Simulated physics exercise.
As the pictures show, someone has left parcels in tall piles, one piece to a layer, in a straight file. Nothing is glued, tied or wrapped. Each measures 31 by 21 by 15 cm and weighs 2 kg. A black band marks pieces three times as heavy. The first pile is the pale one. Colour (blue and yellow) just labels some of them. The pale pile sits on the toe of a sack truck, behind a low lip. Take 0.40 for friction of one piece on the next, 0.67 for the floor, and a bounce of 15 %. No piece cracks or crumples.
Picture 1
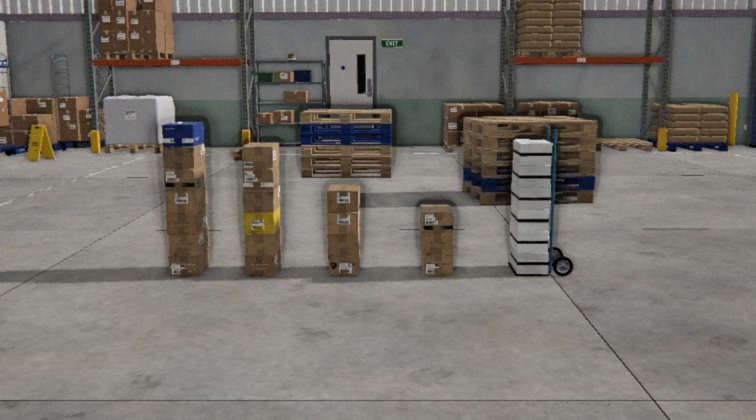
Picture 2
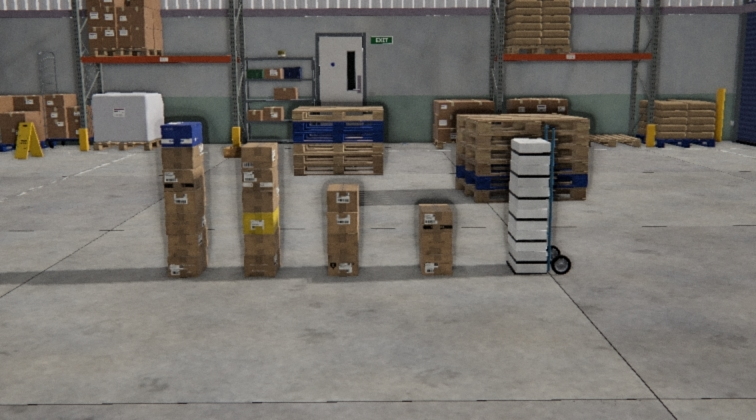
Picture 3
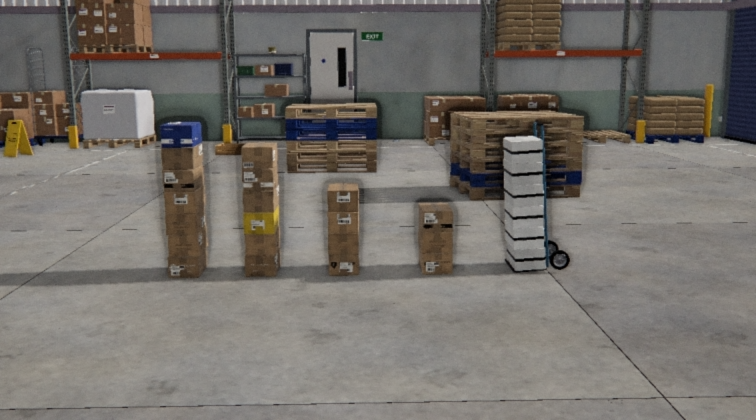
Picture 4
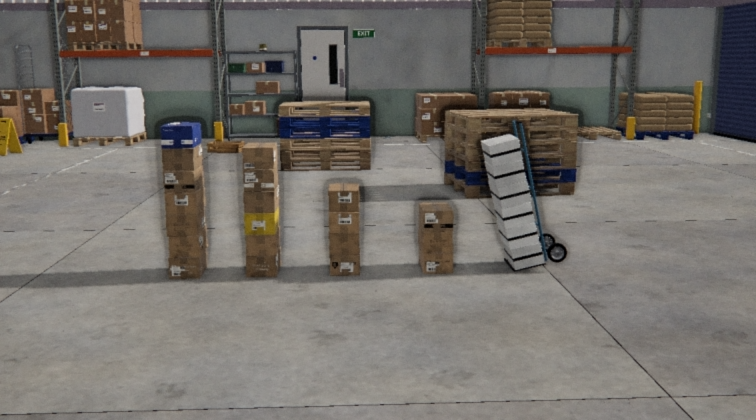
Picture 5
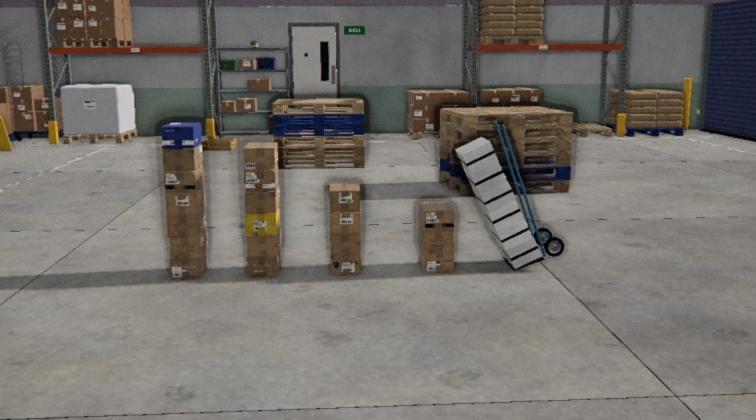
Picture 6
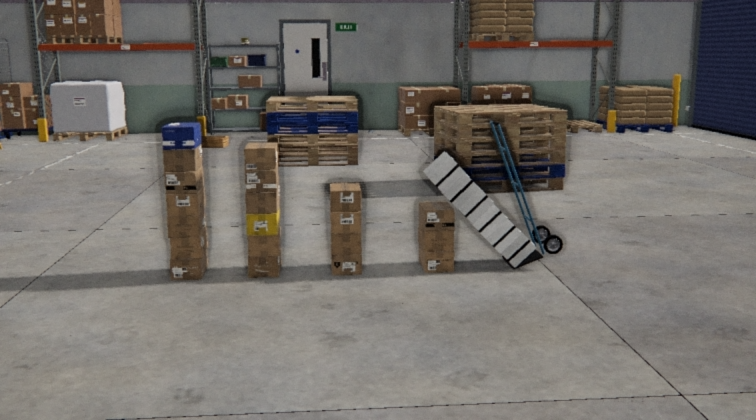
A pale strapped pile on a sack truck leans left toward a row of brown parcel piles.
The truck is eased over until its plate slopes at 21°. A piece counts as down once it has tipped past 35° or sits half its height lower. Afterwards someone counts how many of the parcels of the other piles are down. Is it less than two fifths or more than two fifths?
The part is under two fifths.
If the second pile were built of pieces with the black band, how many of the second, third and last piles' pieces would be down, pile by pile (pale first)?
Then second 0, third 2, last 0.
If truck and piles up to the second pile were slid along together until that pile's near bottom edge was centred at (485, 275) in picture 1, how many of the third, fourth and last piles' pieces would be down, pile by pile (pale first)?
Then third 3, fourth 0, last 0.
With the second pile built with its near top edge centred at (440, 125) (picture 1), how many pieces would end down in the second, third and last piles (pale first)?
Then second 6, third 3, last 7.
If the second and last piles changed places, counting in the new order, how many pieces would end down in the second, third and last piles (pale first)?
Then second 6, third 3, last 0.
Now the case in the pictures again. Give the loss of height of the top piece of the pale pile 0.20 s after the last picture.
Roughly 30 cm.
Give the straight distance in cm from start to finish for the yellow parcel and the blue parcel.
Yellow 0, blue 0.
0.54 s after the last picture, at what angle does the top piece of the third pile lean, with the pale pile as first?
Roughly 30° from upright.
Then, 0.20 s after the last picture, 6 of the pale pile down; none of the 20 other parcels down, 3 disturbed.
Then, 0.54 s after the last picture, 6 of the pale pile down; 1 of the 20 other parcels down.
At rest, 6 of the pale pile down; 3 of the 20 other parcels down; yellow parcel shifted 25 mm; blue parcel unmoved. That is 15 per cent. As the last picture would show them, middles, yellow parcel near (260, 220), blue parcel near (182, 136).
